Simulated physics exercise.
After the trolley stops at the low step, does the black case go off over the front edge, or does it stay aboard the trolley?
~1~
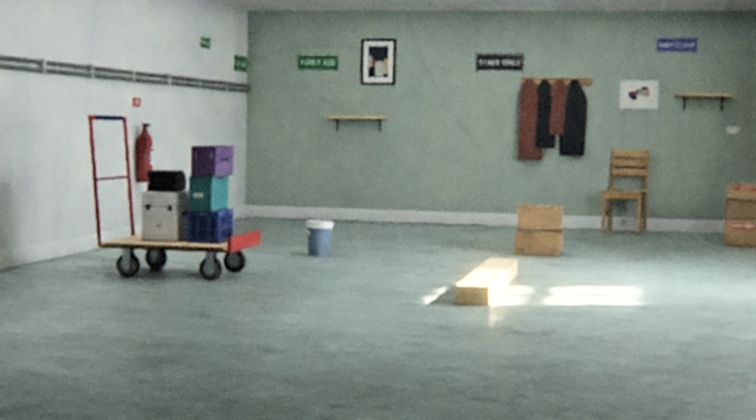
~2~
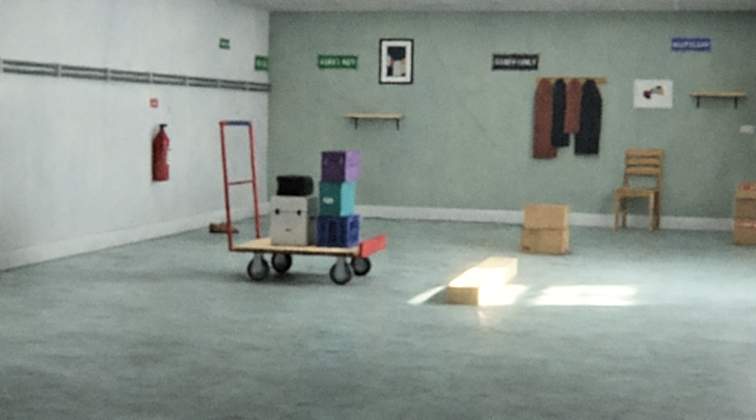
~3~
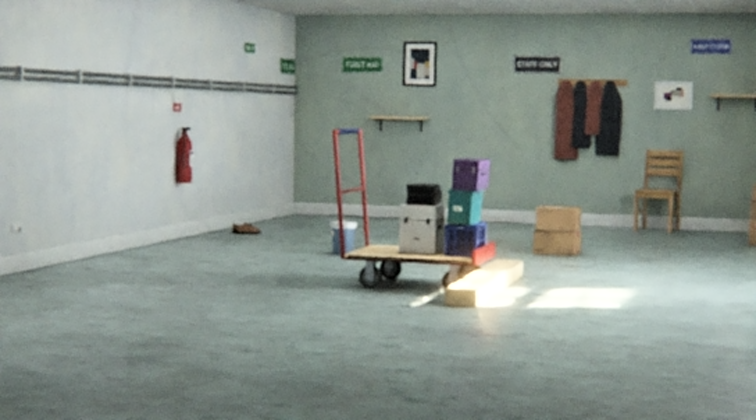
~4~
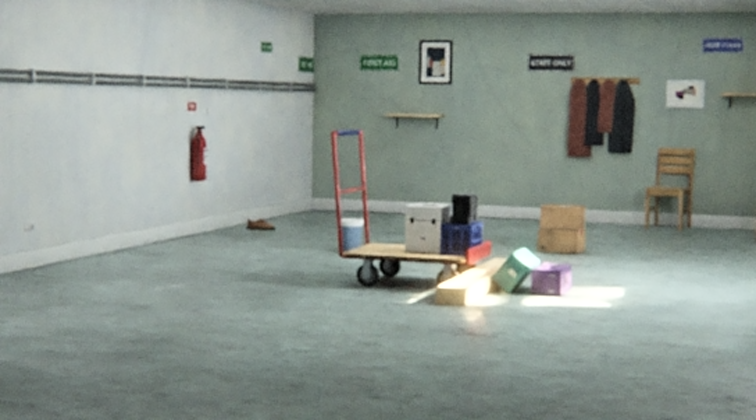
The black case stays aboard the trolley. It shifts forward and tips on end above the blue crate, but does not go over the front edge.
At the start, a flatbed trolley with a red handle stands at the left of a grey-floored room, carrying a white box topped by a black case, beside a blue crate stacked with a teal box and a purple one. It rolls to the right, its load still stacked, as the view drifts slightly sideways. The trolley reaches a low pale step on the floor and stops there. The purple and teal boxes topple off the front end and come down beyond it. The black case shifts forward and ends tipped on end above the blue crate, while the white box stays upright on the deck.
